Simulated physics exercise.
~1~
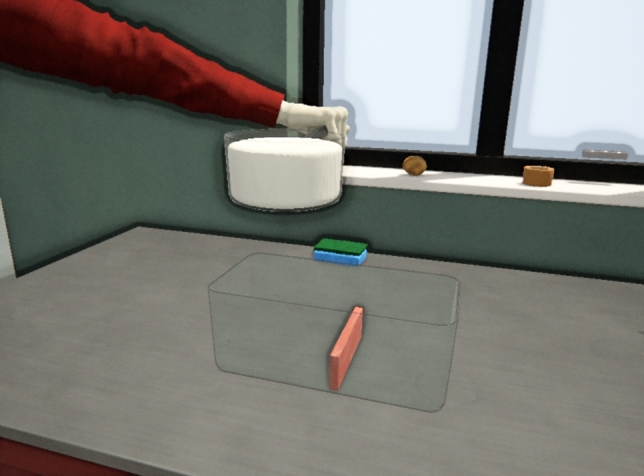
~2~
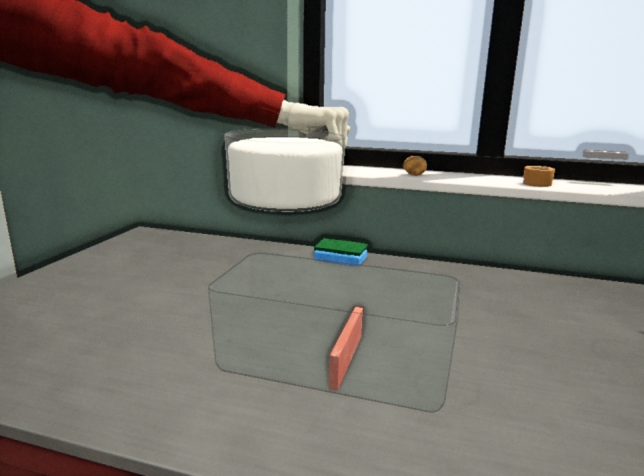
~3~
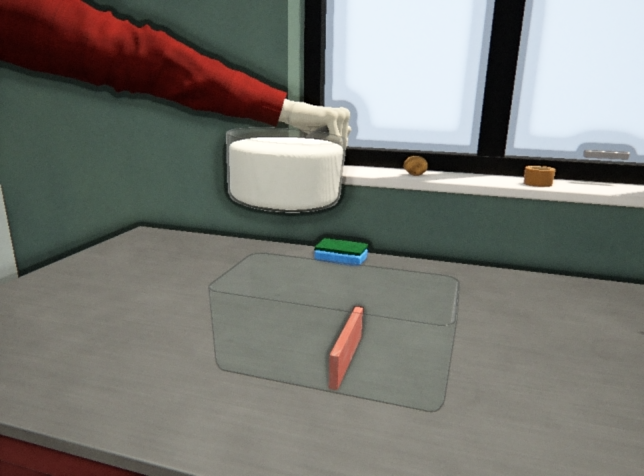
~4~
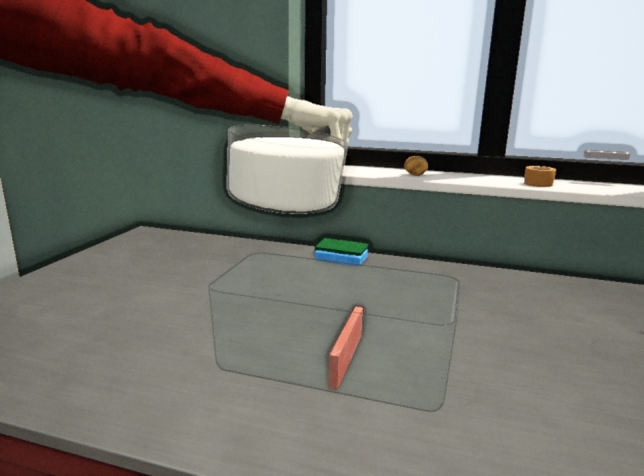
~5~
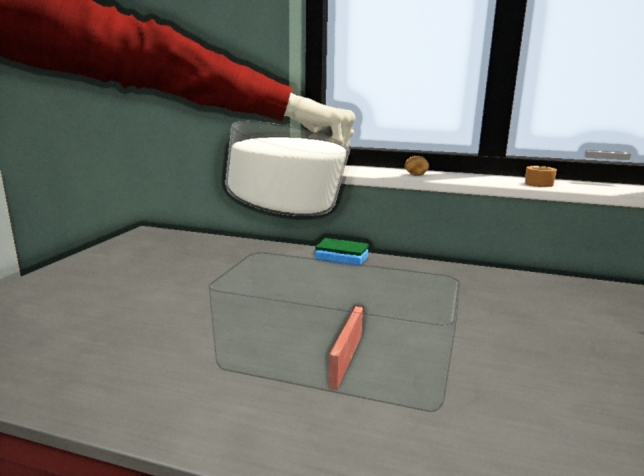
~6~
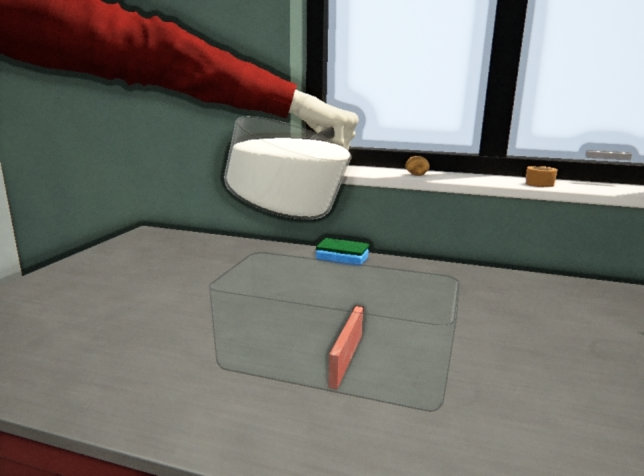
At the start, a gloved hand on a red-sleeved arm holds a clear pan of milk level above the left end of a long, clear basin with a low pink wall across its floor. The pan then gradually tilts to the right, its right rim dipping slightly while the basin stays still.
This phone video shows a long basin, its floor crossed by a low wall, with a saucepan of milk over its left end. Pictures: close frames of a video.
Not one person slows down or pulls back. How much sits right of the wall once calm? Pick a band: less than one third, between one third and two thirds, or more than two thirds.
It is more than two thirds.
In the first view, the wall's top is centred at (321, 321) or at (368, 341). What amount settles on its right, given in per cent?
95 per cent first, then 50 per cent.
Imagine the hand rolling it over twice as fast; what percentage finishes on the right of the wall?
Around 55 percent ends up there.
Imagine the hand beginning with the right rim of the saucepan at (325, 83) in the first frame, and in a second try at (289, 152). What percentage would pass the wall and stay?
75 and 30 in a hundred.
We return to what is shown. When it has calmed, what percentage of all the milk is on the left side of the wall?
20 % or thereabouts.
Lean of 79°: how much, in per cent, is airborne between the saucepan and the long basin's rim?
Some 35 per cent, I'd say.
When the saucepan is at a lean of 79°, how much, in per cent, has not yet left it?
Remaining share, estimated: 45 %.
A moment on, the saucepan is tipped on its side and 43 per cent is still to pour, 0 is left of the wall and 20 right of it.
Next, the saucepan is tipped right over and 5 per cent is still to pour, 8 is left of the wall and 79 right of it.
Then the saucepan is tipped right over and 0 per cent is still to pour, 18 is left of the wall and 81 right of it.
Later the saucepan is tipped right over and 0 per cent is still to pour, 21 is left of the wall and 78 right of it.
Finally, 21 per cent lies left of the wall, 78 right of it and 1 outside.
